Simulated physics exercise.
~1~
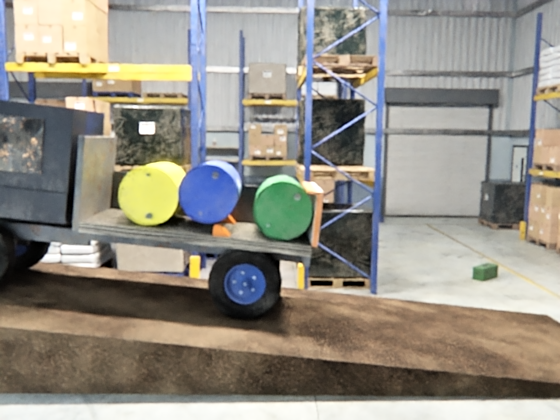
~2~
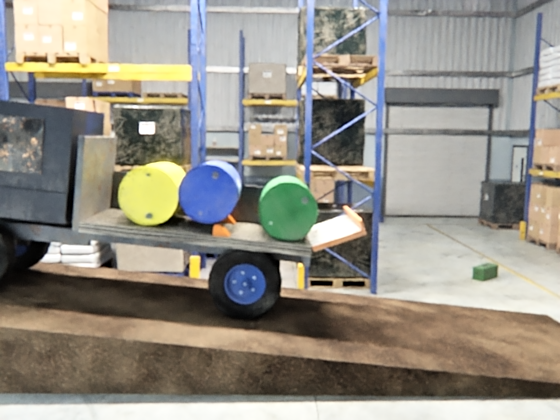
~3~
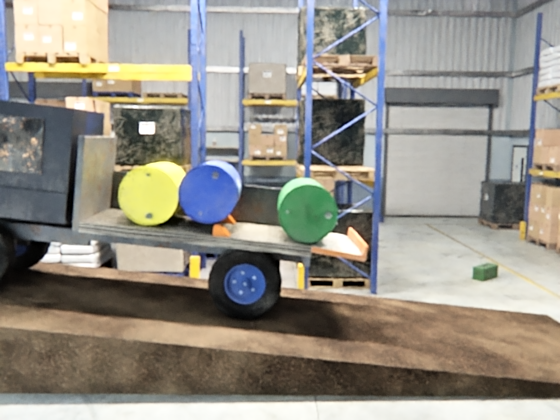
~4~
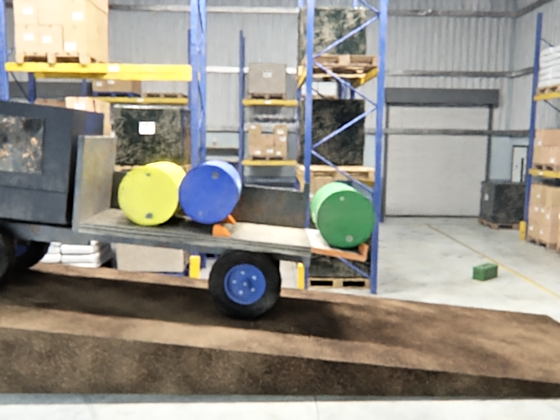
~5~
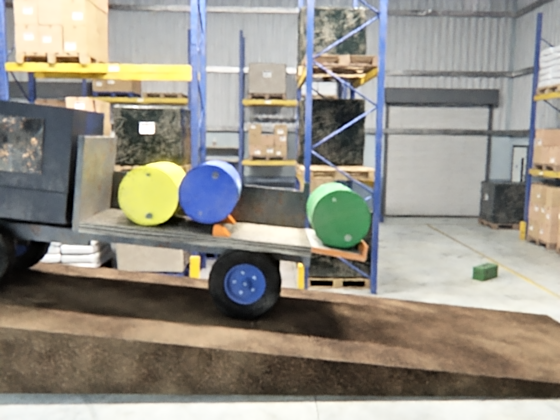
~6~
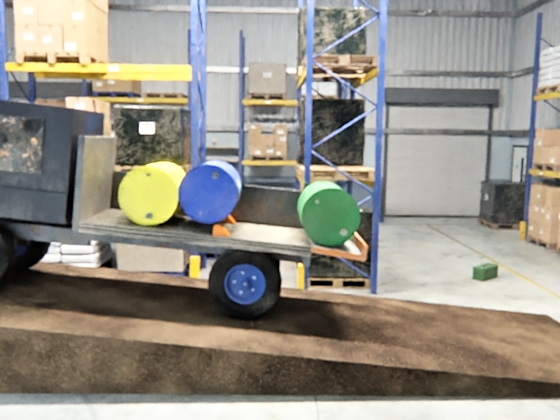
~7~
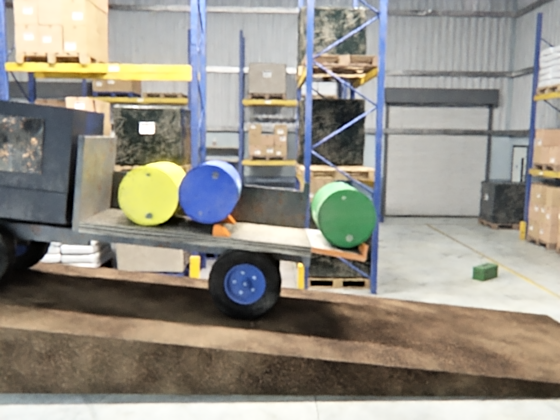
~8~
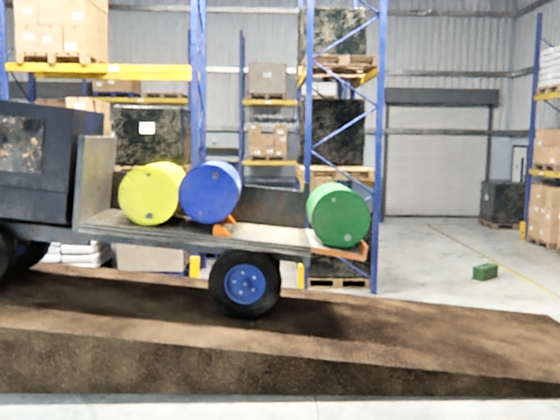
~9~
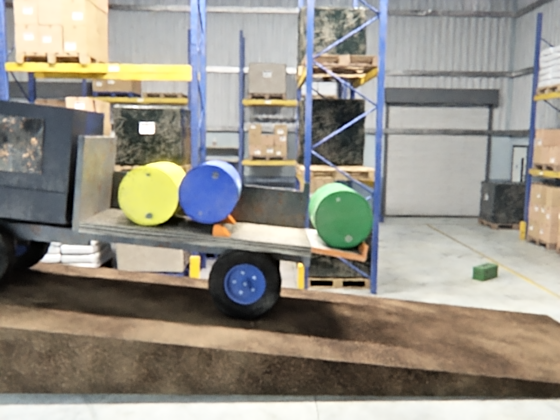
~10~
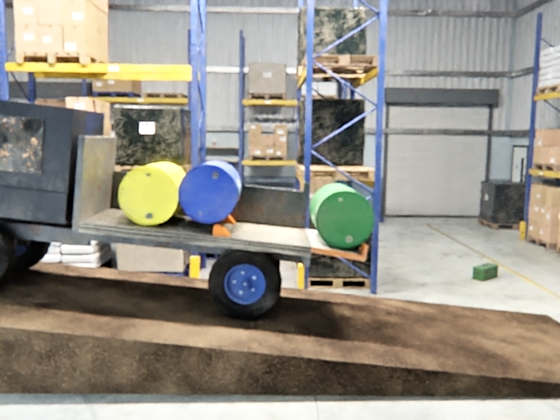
In the video, a truck stands on a slope in a warehouse with yellow, blue and green drums on its bed. The tailgate swings down, and the green drum rolls right onto it, rocks briefly at its edge and settles there, while the other two stay put.
